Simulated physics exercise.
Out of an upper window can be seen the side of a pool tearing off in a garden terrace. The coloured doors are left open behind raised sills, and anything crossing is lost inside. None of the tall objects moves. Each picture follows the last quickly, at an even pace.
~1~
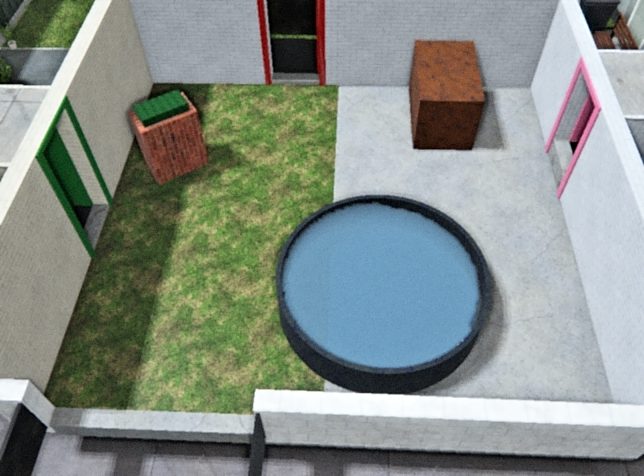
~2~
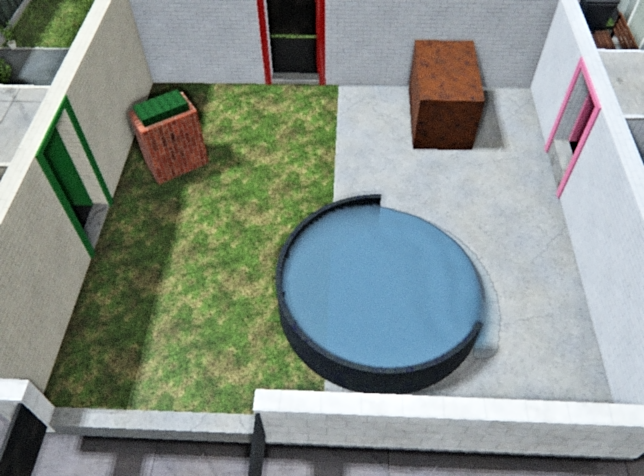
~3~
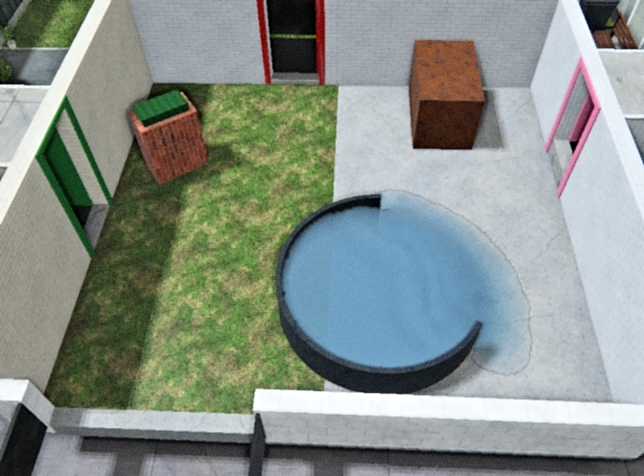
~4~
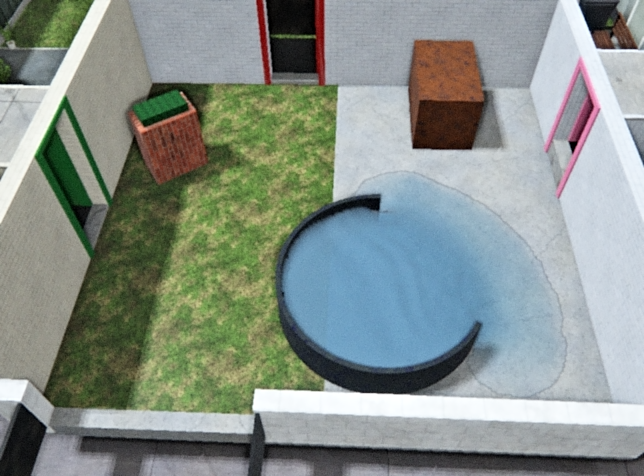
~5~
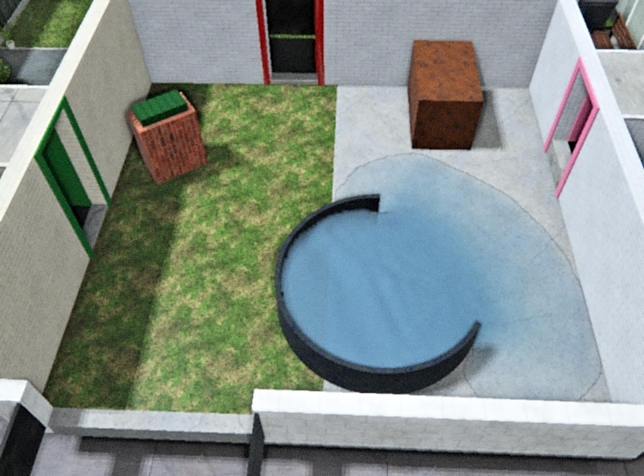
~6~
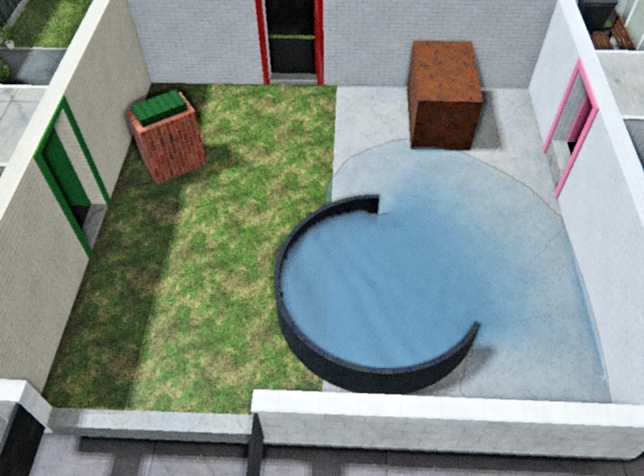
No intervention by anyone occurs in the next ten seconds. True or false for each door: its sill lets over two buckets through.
The pink door false; the red door false; the green door false.
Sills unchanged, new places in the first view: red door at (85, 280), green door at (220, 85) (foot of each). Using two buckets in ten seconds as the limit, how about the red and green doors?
Note: Red door remains short of it; green door remains short of it.
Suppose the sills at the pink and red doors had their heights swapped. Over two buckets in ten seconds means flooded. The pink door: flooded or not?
In that case pink exceeds the limit.
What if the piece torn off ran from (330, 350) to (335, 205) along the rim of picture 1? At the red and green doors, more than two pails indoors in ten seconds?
As I see it, the red door stays short of it and the green door tops the mark too.
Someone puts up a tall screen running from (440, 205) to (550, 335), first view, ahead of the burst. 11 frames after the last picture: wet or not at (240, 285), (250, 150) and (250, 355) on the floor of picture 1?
Taking the points in order - unwetted, unwetted, unwetted.
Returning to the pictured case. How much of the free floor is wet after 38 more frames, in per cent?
Some 75 per cent.
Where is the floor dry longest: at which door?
That's the one in green.
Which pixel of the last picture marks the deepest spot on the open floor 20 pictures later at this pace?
Somewhere close to (526, 91).
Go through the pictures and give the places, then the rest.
The round pool at (382, 277) is whole and still, in the first frame.
Water pours out at (460, 256) and has run to (479, 354), in the second frame.
Water pours out at (460, 258) and has run to (509, 368), in the third frame.
The front is at (549, 378), out from the gap at (459, 259), in the fourth frame.
The front is at (575, 393), out from the gap at (458, 259), in the fifth frame.
The front is at (610, 399), out from the gap at (457, 260), in the sixth frame.
A moment on, water covers 30 % of the floor; the pink door wet at the sill, nothing in, the red door not reached, the green door not reached.
Next, water covers 35 % of the floor; the pink door wet at the sill, nothing in, the red door not reached, the green door not reached.
Then, water covers 45 % of the floor; the pink door wet at the sill, nothing in, the red door wet at the sill, nothing in, the green door not reached.
Later, water covers 75 % of the floor; the pink door wet at the sill, nothing in, the red door wet at the sill, nothing in, the green door not reached.
In the end, water covers 95 % of the floor; the pink door wet at the sill, nothing in, the red door wet at the sill, nothing in, the green door wet at the sill, nothing in.
